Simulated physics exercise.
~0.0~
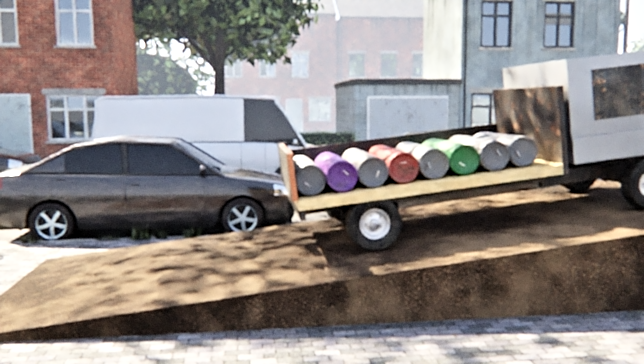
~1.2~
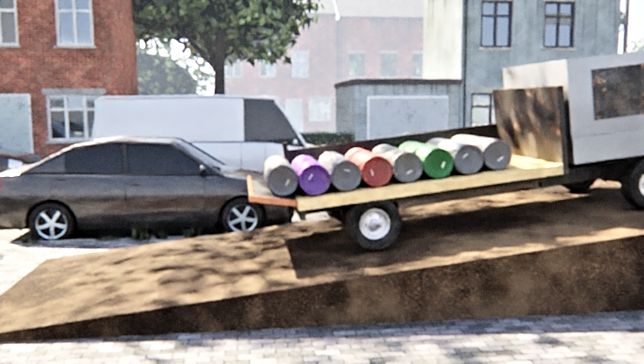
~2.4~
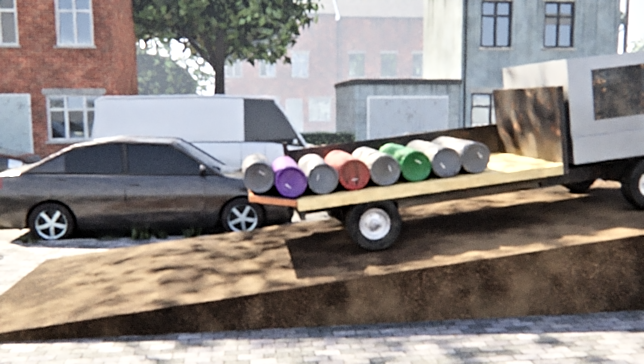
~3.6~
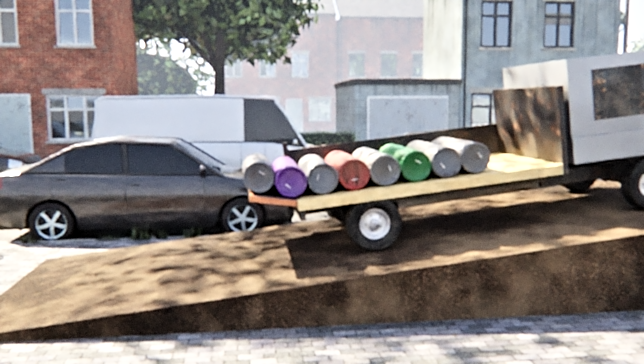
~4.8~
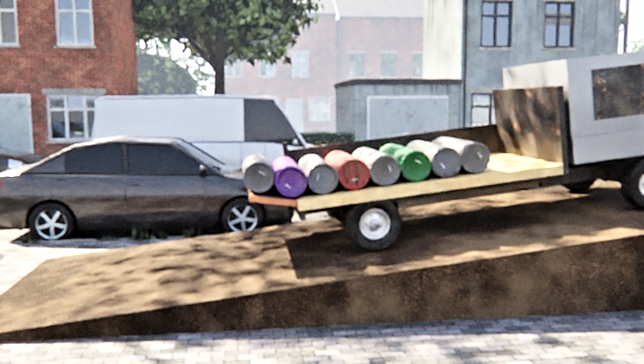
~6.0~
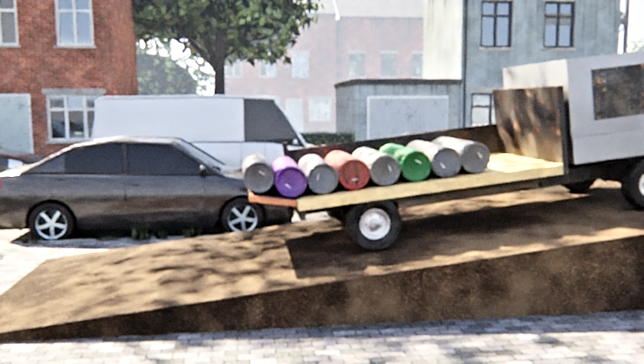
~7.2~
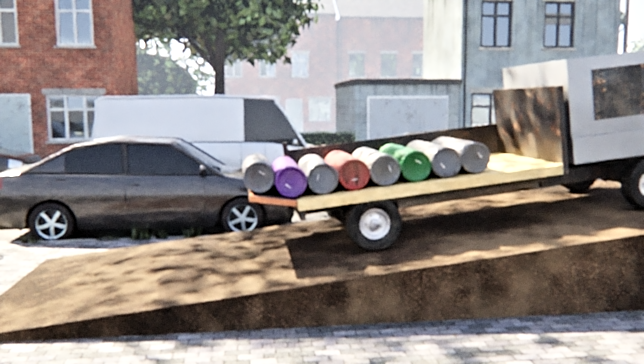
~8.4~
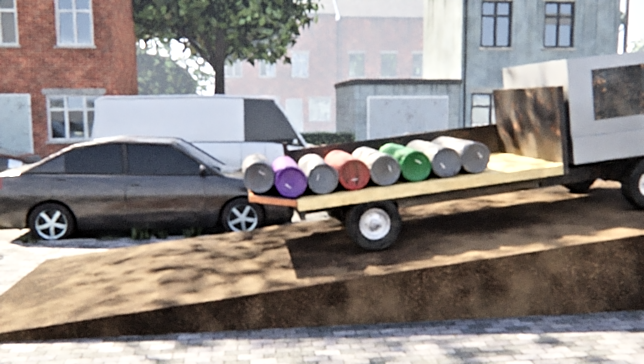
Street with parked car, tailgate dropping on a pick-up tilted nose-up, row of coloured cylinders rolling left and stopping, none falling off.
